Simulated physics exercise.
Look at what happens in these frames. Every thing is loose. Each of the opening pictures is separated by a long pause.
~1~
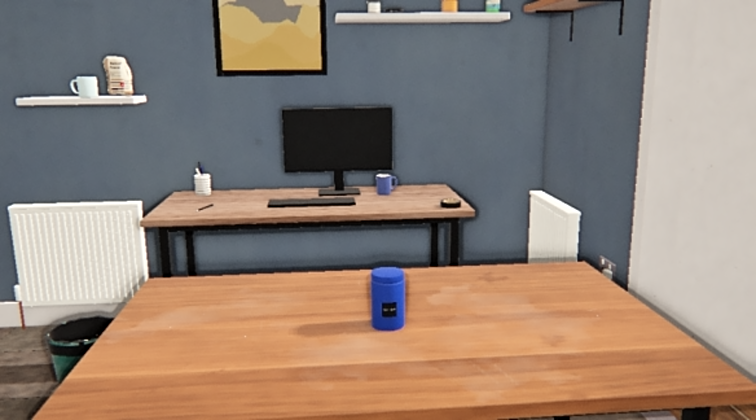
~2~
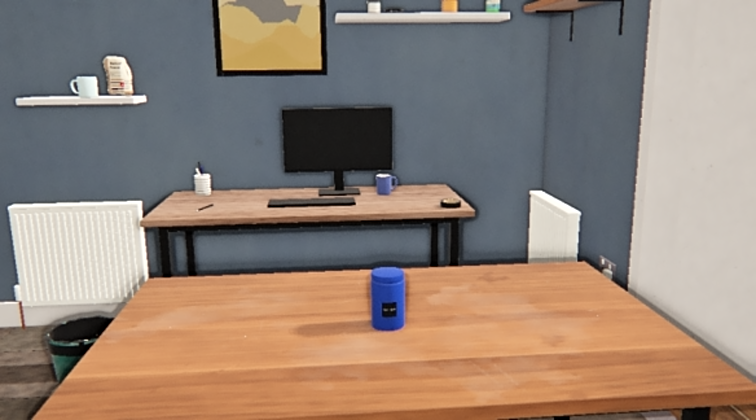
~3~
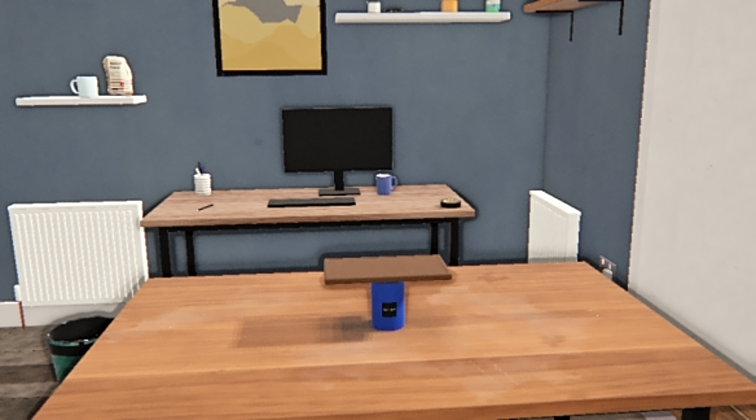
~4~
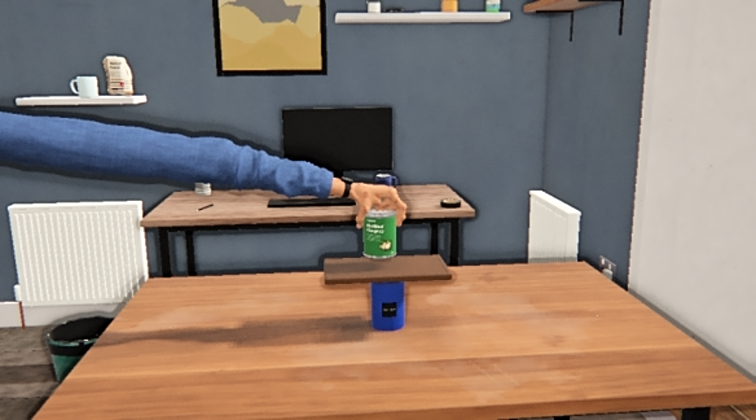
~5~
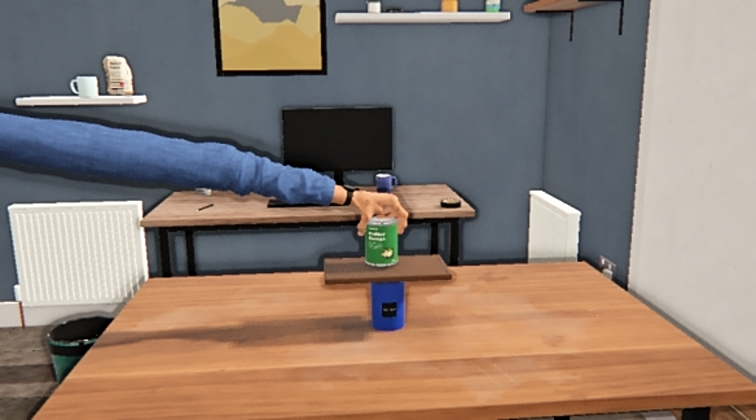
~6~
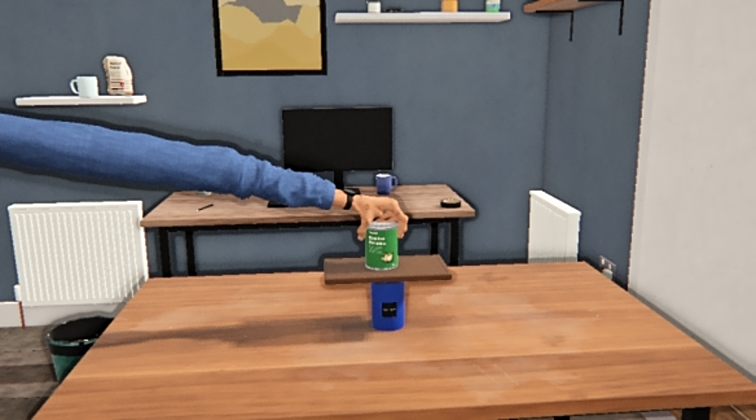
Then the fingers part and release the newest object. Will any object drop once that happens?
It is going to remain upright.
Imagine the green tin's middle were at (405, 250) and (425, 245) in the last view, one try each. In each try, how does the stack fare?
It stays steady first and tips over second.
Then, 0.20 s later than the last frame, all is still.
Then, 0.40 s later than the last frame, green tin resting near (381, 246).
When it is over, all 3 as before. End places, in pixels of the last picture, green tin near (381, 246). The stack stays up.
